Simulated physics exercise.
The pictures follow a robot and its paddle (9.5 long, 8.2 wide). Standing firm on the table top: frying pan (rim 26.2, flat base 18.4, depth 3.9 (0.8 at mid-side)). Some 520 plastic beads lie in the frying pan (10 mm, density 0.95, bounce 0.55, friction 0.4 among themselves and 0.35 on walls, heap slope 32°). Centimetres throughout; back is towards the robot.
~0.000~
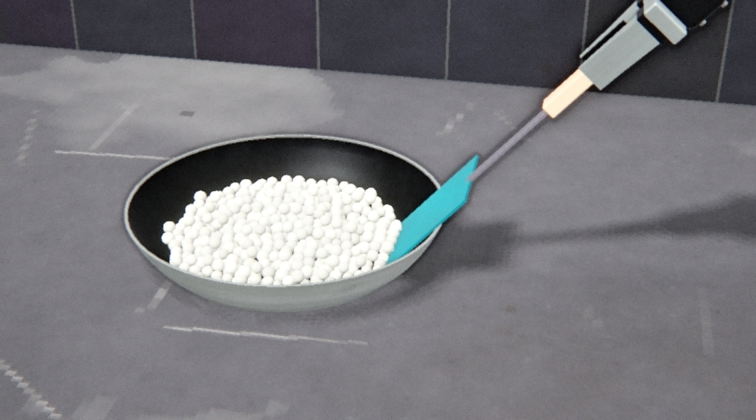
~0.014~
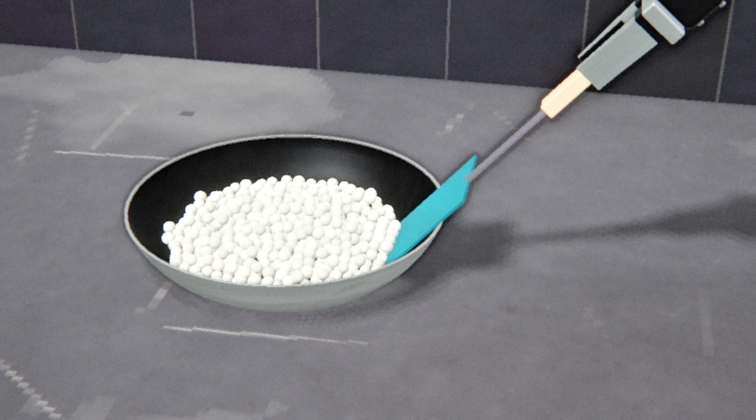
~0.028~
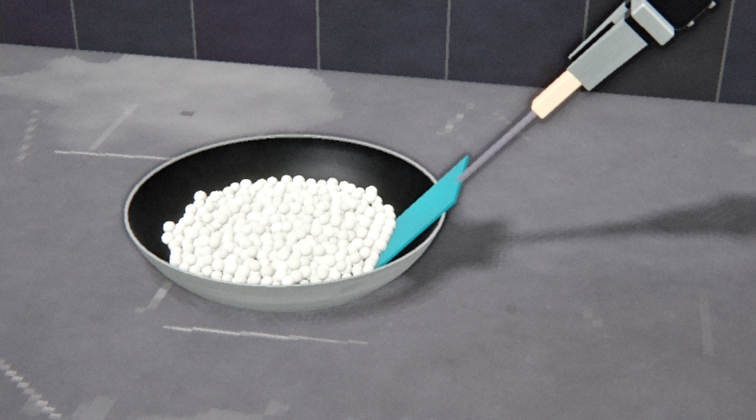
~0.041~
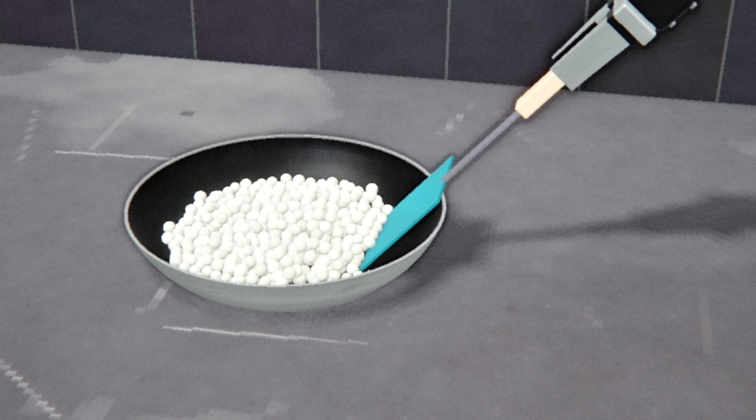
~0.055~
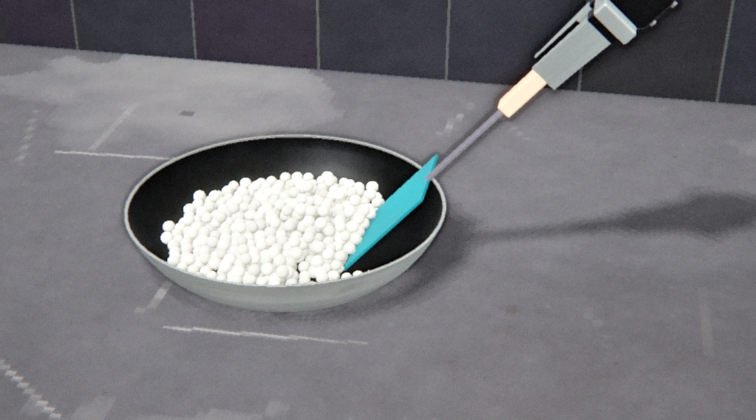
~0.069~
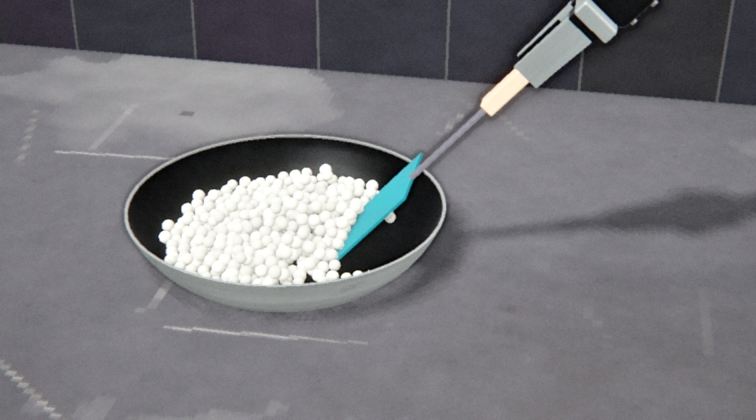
On a grey table top, a robot arm holds a teal paddle at the right side of a frying pan of white beads, then moves it leftward through the pan, pushing the heap and baring some dark pan surface.
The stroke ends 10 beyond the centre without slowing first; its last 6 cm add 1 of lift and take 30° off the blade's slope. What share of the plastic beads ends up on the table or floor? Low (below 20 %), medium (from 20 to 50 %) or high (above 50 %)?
A low share, below 20 %, ends on the table or floor.
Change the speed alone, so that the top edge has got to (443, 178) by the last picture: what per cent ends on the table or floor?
Some 10 per cent.
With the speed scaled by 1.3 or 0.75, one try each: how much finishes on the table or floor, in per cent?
About 20 and 10 per cent.
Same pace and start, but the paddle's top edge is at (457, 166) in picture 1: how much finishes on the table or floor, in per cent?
Some 20 per cent.
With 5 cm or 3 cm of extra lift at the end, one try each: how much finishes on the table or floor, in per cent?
Some 15 and 20 per cent.
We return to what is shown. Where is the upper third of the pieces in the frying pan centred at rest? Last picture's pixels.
At about (179, 211).
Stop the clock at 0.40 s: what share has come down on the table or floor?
Some 10 per cent.
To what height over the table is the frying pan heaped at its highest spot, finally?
Roughly 4.5 cm.
After 0.12 s, sloping 49°, highest piece 5 above the table; 517 in the frying pan.
After 0.17 s, sloping 41°, highest piece 5 above the table; 517 in the frying pan.
After 0.40 s, sloping 19°, highest piece 5 above the table; 451 in the frying pan, 63 on the table or floor, 3 on the blade or in flight.
After 1.45 s, sloping 19°, highest piece 4 above the table; 449 in the frying pan, 68 on the table or floor.
In the end, 449 in the frying pan, 68 on the table or floor. That is 13 % on the table or floor.
